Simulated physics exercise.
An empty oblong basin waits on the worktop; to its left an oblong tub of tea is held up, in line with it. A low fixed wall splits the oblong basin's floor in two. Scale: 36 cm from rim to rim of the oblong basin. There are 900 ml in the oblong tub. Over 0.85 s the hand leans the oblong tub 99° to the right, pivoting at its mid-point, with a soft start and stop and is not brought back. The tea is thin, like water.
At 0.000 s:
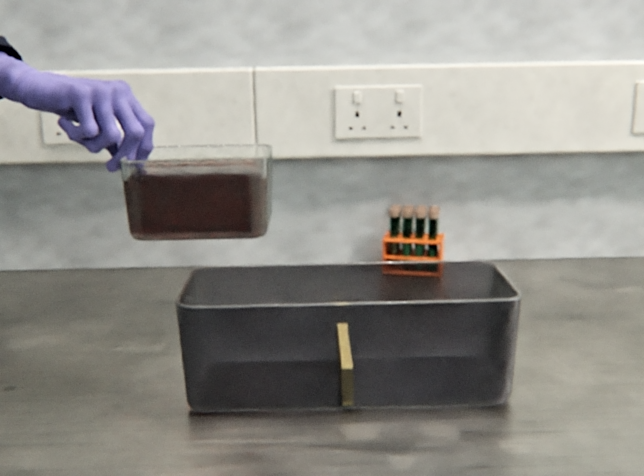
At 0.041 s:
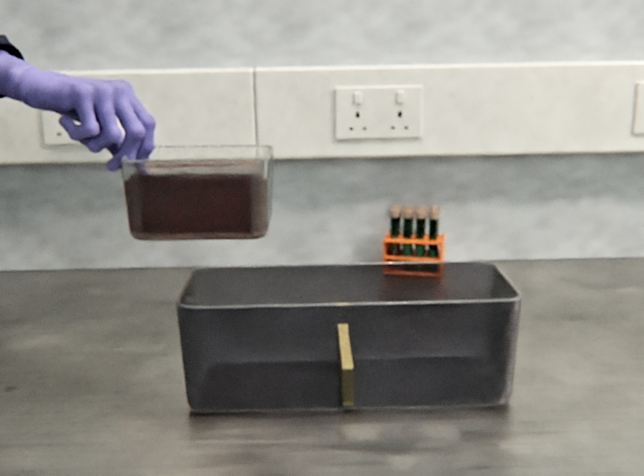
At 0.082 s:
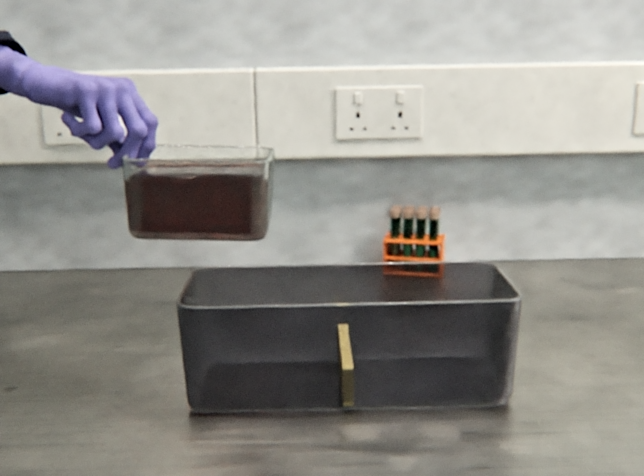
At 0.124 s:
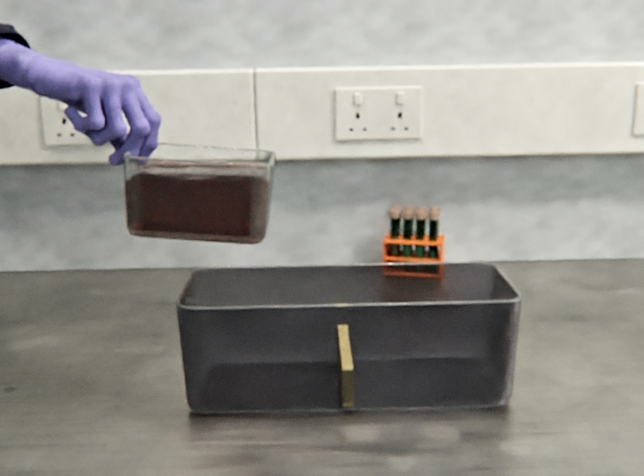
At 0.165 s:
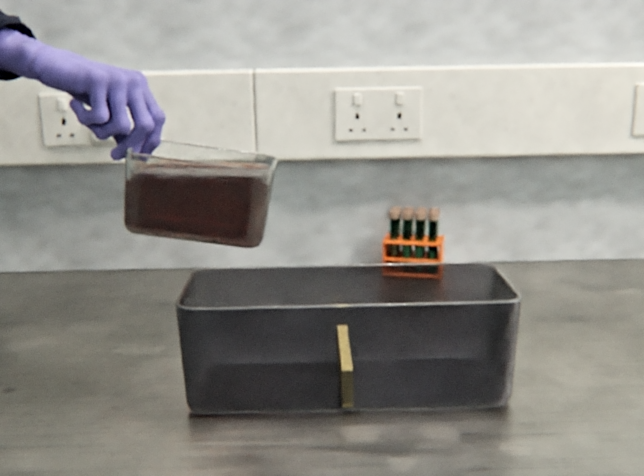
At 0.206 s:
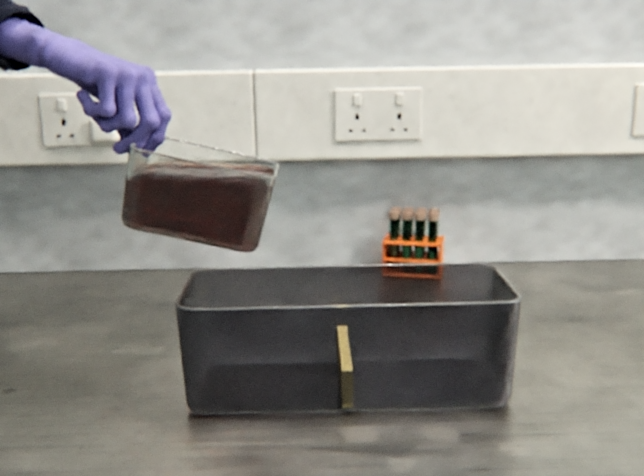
A gloved hand gradually tilts a tub of dark liquid rightward above an empty basin.
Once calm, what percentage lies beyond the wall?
Roughly 36 per cent is past the wall.
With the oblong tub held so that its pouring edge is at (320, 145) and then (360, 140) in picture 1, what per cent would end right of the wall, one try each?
In turn about 70 and 85 per cent.
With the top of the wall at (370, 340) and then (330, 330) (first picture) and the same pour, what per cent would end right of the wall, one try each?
In turn about 5 and 50 per cent.
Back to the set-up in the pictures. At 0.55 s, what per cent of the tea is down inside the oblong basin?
Near 14 in a hundred.
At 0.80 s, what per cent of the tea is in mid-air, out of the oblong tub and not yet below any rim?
Some 5 per cent.
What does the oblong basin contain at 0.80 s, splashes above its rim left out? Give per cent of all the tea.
About 80 per cent.
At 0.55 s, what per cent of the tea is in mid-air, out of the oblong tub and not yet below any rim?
Near 32 in a hundred.
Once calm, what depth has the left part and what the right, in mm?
Some 24 mm on the left and 14 mm on the right.
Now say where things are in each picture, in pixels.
It leans 0°; its right rim is at (269, 153); the tea meets the walls at (136, 169) and (268, 167); the oblong basin's rim runs from (185, 287) to (506, 280); the wall's top is at (344, 345), in the first picture.
It leans 1°; its right rim is at (270, 154); the tea meets the walls at (136, 169) and (268, 167), in the second picture.
It leans 2°; its right rim is at (271, 156); the tea meets the walls at (137, 169) and (269, 168), in the third picture.
It leans 5°; its right rim is at (273, 160); the tea meets the walls at (139, 169) and (270, 170), in the fourth picture.
It leans 9°; its right rim is at (274, 166); the tea meets the walls at (139, 170) and (271, 171), in the fifth picture.
It leans 14°; its right rim is at (276, 172); the tea meets the walls at (139, 171) and (273, 172), in the sixth picture.
Then, 0.55 s in, the tilt is 71° and 53 per cent is still to pour, 8 is left of the wall and 6 right of it.
Then, 0.80 s in, the tilt is 98° and 12 per cent is still to pour, 44 is left of the wall and 36 right of it.
Then, 1.06 s in, the tilt is 99° and 2 per cent is still to pour, 55 is left of the wall and 36 right of it.
Then, 1.35 s in, the tilt is 99° and 0 per cent is still to pour, 58 is left of the wall and 36 right of it.
Finally, 58 per cent lies left of the wall, 36 right of it and 6 outside.
